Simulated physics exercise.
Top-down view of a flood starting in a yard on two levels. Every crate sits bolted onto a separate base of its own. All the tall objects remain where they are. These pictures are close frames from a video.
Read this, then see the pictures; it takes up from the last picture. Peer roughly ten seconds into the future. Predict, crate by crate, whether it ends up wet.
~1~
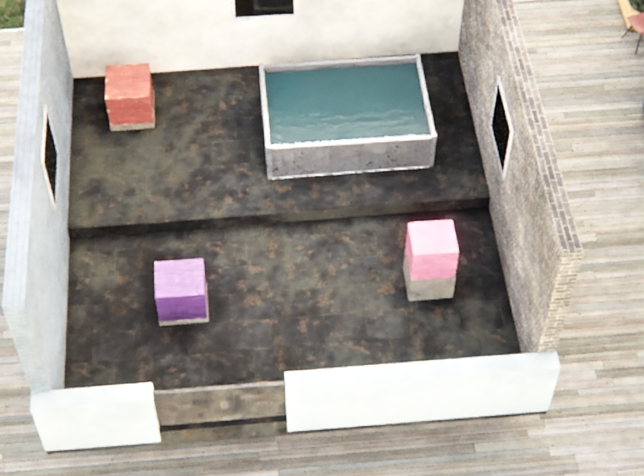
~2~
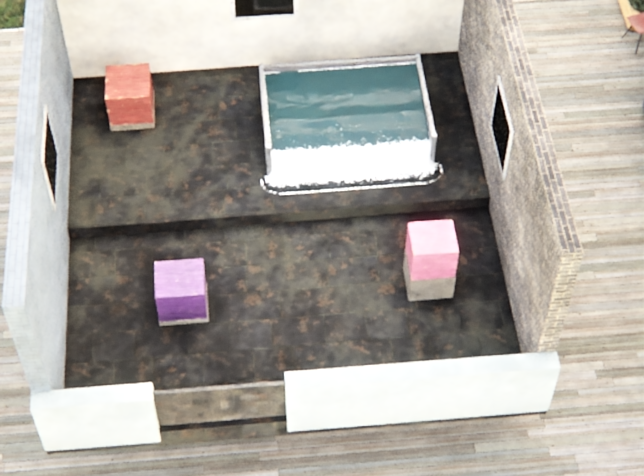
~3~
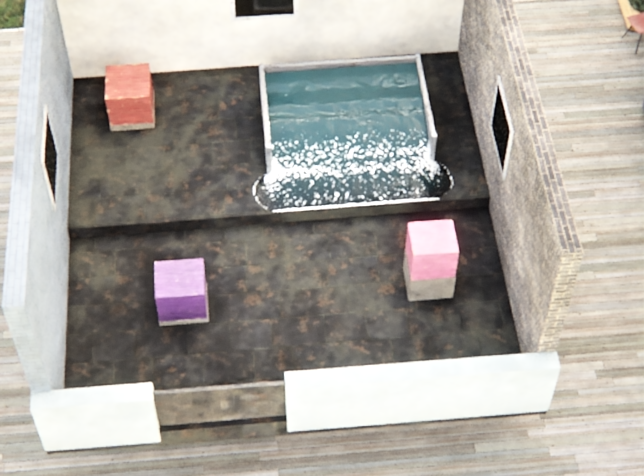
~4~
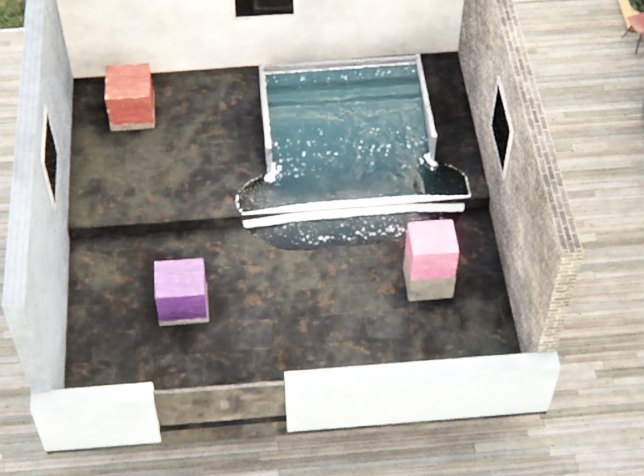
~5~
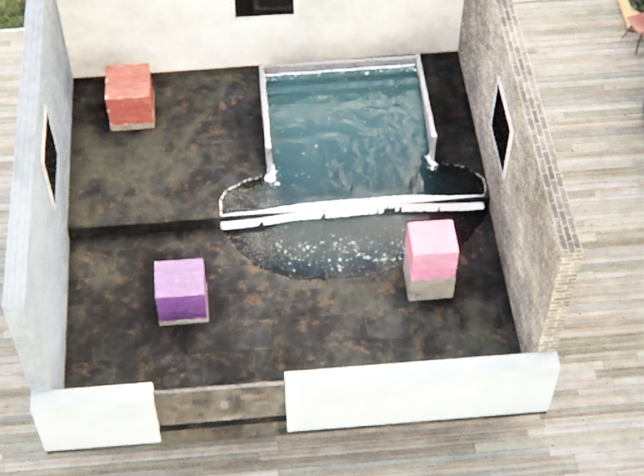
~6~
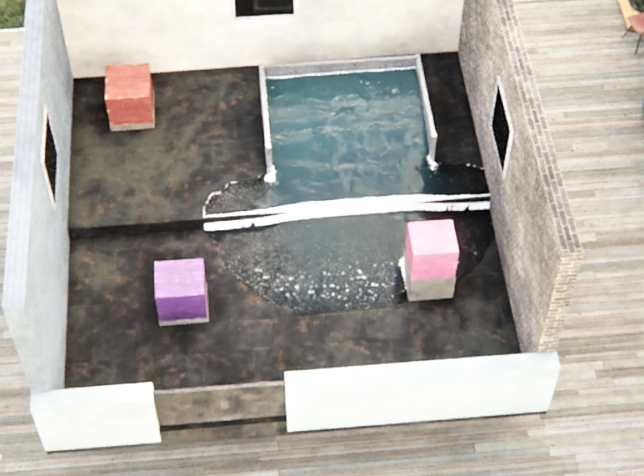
The purple crate ends up wet; the red crate ends up dry; the pink crate ends up dry.
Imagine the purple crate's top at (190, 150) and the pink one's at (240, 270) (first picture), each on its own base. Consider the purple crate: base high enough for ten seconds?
After ten seconds, the purple crate one is left untouched.
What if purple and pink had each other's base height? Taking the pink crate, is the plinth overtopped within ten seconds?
As for the pink crate, it goes under.
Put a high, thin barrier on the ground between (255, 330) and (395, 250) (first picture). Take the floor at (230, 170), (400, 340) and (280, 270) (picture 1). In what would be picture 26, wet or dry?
Taking the three spots in order: Spared, soaked, soaked.
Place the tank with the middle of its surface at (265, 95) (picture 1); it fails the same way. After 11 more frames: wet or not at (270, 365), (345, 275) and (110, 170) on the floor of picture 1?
As listed: Covered, wet, free of water.
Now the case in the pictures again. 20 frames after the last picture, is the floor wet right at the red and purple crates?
Red dry, purple wet.
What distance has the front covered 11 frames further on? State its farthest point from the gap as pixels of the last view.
I'd say near (122, 418).
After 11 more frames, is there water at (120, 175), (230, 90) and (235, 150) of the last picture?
Taking the three spots one by one, I'd call them clear, clear and clear.
A moment on, water covers 40 % of the floor; the purple crate water round its plinth, the red crate not reached, the pink crate water round its plinth.
Next, water covers 45 % of the floor; the purple crate water round its plinth, the red crate not reached, the pink crate water round its plinth.
Then, water covers 55 % of the floor; the purple crate water round its plinth, the red crate not reached, the pink crate water round its plinth.
Later, water covers 60 % of the floor; the purple crate water round its plinth, the red crate not reached, the pink crate water round its plinth.
In the end, water covers 60 % of the floor; the purple crate was topped, the red crate stayed above the water, the pink crate stayed above the water.
